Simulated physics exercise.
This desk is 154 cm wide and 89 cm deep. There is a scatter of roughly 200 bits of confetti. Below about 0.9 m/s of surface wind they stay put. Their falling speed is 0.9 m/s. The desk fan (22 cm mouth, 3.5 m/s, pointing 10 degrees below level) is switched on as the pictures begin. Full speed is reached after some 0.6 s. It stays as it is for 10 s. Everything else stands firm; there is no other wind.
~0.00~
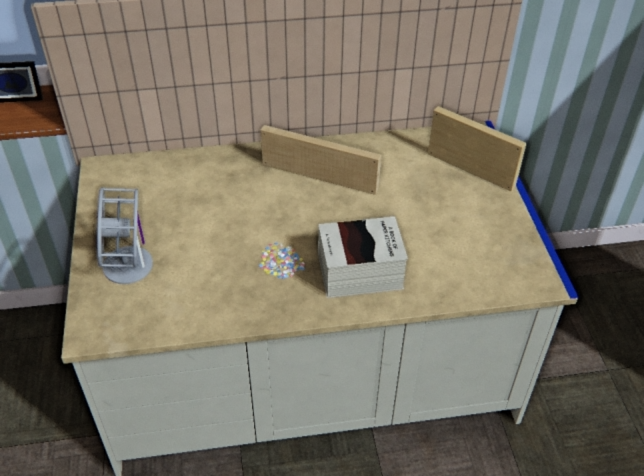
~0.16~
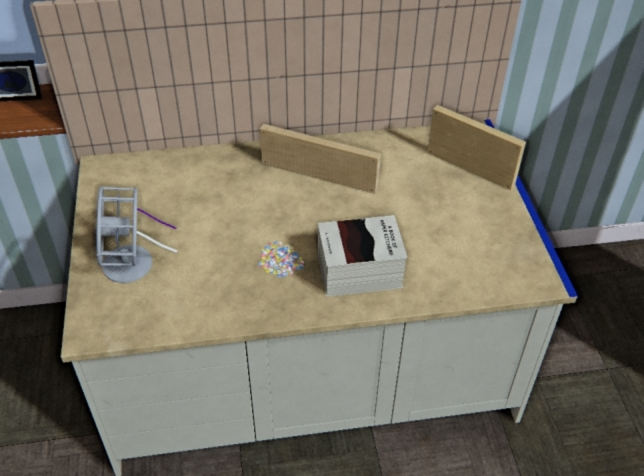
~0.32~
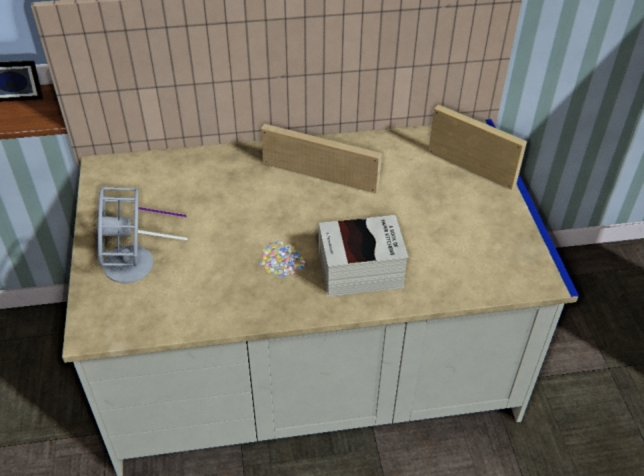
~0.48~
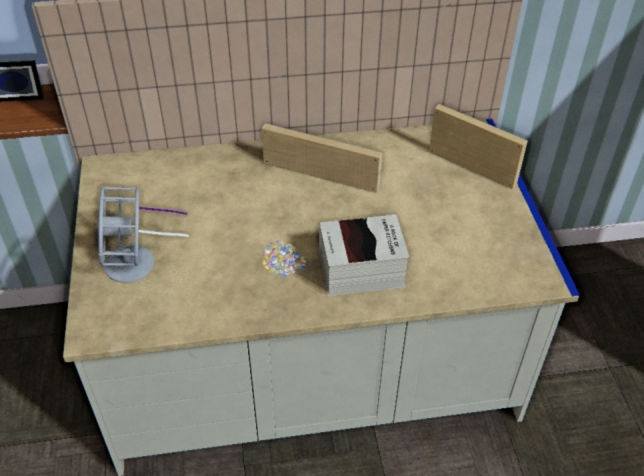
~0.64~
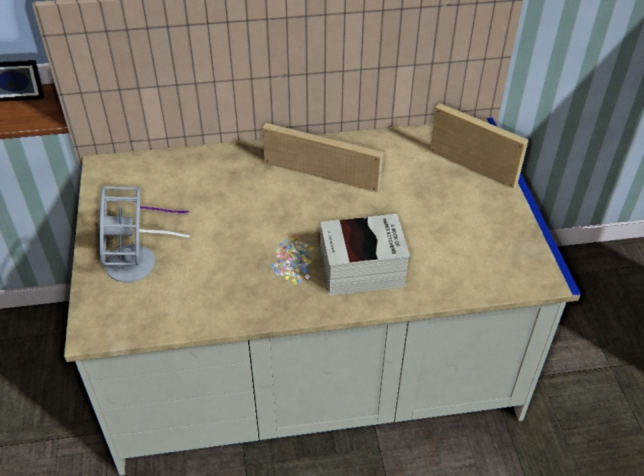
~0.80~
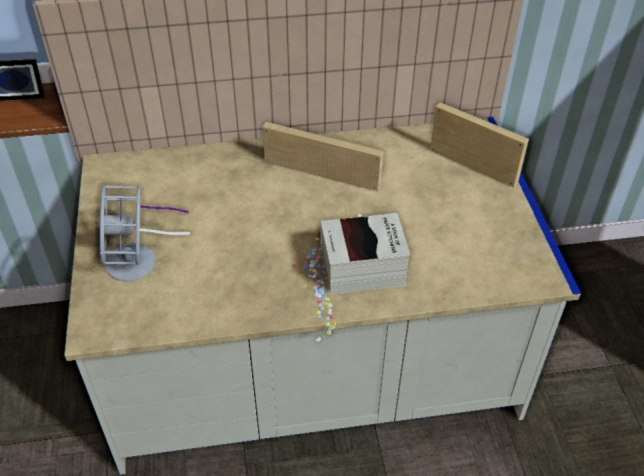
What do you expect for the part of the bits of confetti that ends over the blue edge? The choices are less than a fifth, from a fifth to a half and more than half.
The share over the blue edge is from a fifth to a half.
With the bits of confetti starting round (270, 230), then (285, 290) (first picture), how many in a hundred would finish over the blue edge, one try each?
In turn about 20 %, 0 %.
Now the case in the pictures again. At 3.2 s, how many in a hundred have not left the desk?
Near 10 %.
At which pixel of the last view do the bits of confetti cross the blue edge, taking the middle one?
At about (541, 213).
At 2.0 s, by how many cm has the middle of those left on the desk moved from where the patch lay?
Roughly 75 cm.
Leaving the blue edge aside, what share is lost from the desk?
Near 60 %.
After 2.0 s the count stands so, 29 % are over the blue edge; the middle of those still in play is near (460, 167).
After 3.2 s the count stands so, 34 % are over the blue edge.
After 5.5 s the count stands so, 35 % are over the blue edge.
After 10.0 s, at the end, 35 % are over the blue edge.
